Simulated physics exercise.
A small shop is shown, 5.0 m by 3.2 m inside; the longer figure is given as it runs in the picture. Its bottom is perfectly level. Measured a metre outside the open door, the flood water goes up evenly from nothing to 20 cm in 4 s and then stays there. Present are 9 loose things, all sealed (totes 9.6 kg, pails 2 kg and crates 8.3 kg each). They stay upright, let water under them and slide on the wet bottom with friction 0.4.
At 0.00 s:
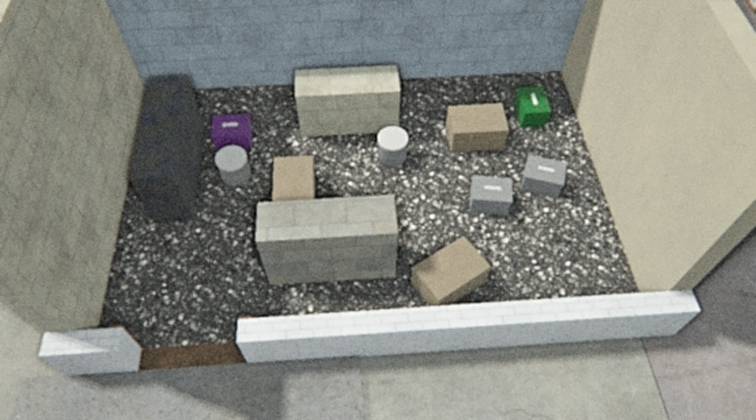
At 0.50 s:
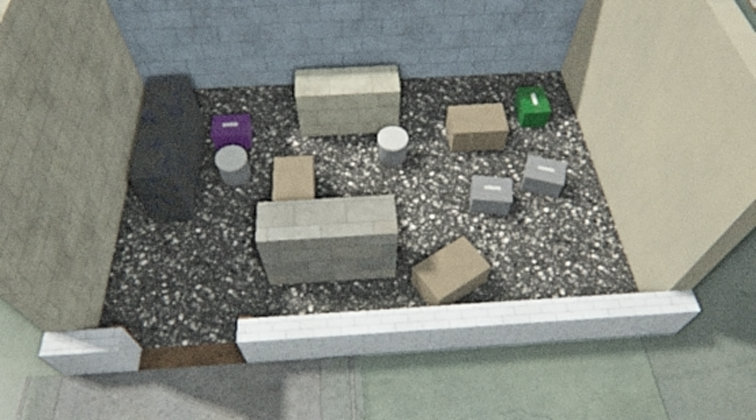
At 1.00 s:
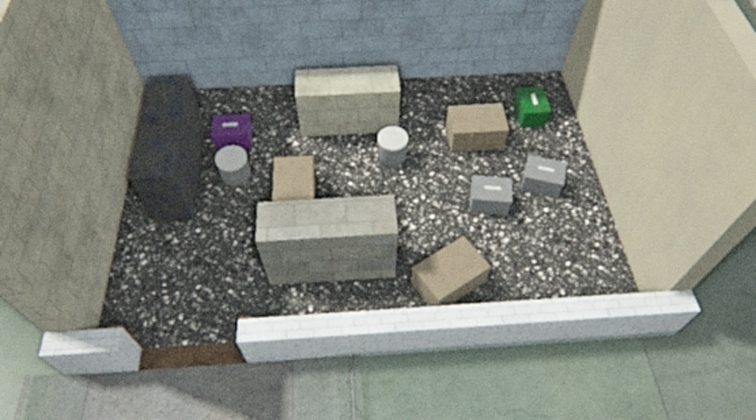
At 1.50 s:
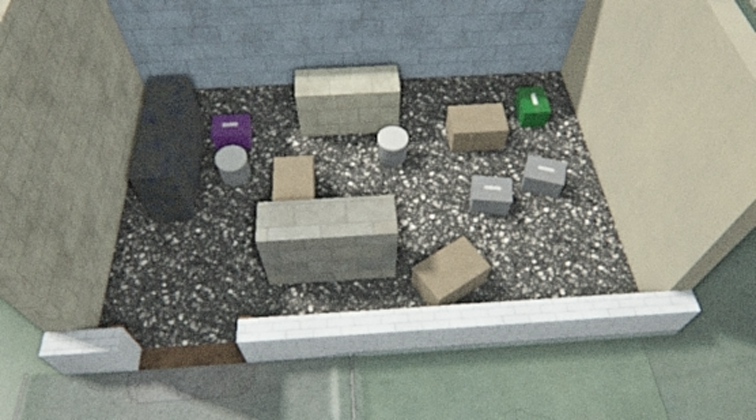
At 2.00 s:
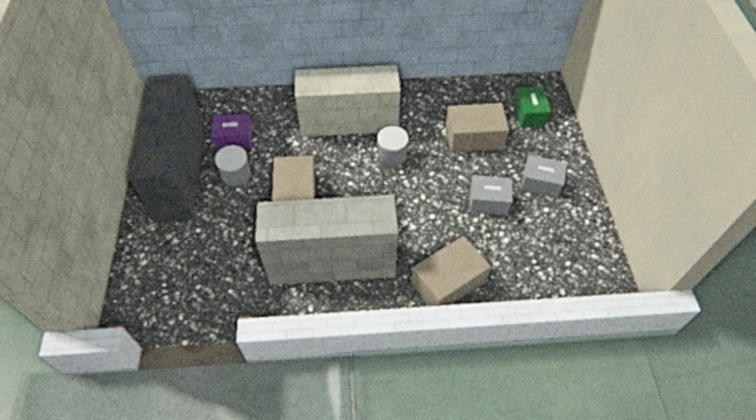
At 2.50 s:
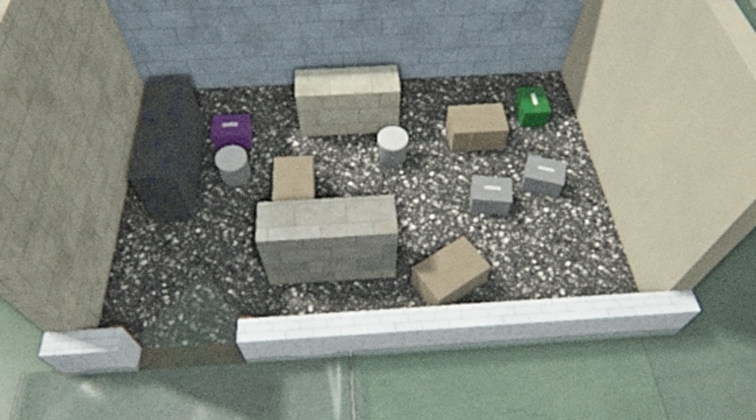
A small shop seen from above, water spreading across the pavement outside and just entering the doorway, the objects inside staying still.
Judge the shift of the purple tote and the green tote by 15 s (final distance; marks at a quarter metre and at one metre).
Outcome: Purple tote heads well off, green tote shuffles a little.
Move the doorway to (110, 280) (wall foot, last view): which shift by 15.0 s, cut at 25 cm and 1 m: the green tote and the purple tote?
In that case the green tote shifts a modest distance, the purple tote remains where it is.
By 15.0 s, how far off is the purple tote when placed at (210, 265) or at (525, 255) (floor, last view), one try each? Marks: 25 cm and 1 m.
In turn: It goes a long way; it creeps a little.
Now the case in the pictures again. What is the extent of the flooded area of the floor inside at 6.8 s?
Roughly 8.5 m2 of it is wet.
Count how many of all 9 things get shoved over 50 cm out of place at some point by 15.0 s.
The tally stands at 8.
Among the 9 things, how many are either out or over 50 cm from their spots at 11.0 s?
My count gives 5.
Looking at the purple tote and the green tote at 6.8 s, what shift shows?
Roughly 60 and 0 cm by then.
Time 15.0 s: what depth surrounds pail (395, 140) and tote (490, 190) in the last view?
Around 11 cm and 12 cm.
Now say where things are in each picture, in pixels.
The first picture shows the purple tote at (230, 125), on the bottom; the green tote at (534, 100), on the bottom; 0.0 m2 under water; 0 of 9 have shifted.
The second picture shows the purple tote at (230, 125), on the bottom; the green tote at (534, 100) rests on the ground; 0.0 m2 under water; 0 of 9 have shifted.
The third picture shows the purple tote at (230, 125) rests on the ground; the green tote at (534, 100), on the bottom; water covers 0.0 m2; 0 of 9 have shifted.
The fourth picture shows the purple tote at (230, 125), on the bottom; the green tote at (534, 100) rests on the ground; 0.0 m2 under water; 0 of 9 have shifted.
The fifth picture shows the purple tote at (230, 125), on the bottom; the green tote at (534, 100), on the bottom; 0.0 m2 under water; 0 of 9 have shifted.
The sixth picture shows the purple tote at (230, 125), on the bottom; the green tote at (534, 100), on the bottom; 0.4 m2 under water; 0 of 9 have shifted.
After 3.5 s the purple tote is near (230, 125), 0.0 m from its start, aground; the green tote is near (534, 100), 0.0 m from its start, aground; 0 afloat.
After 6.8 s the purple tote is near (241, 84), 0.6 m from its start, afloat; the green tote is near (534, 100), 0.0 m from its start, aground; 2 afloat.
After 11.0 s the purple tote is near (347, 142), 1.3 m from its start, afloat; the green tote is near (539, 96), 0.1 m from its start, afloat; 6 afloat.
After 15.0 s the purple tote is near (521, 169), 3.2 m from its start, afloat; the green tote is near (510, 71), 0.5 m from its start, afloat; 9 afloat.
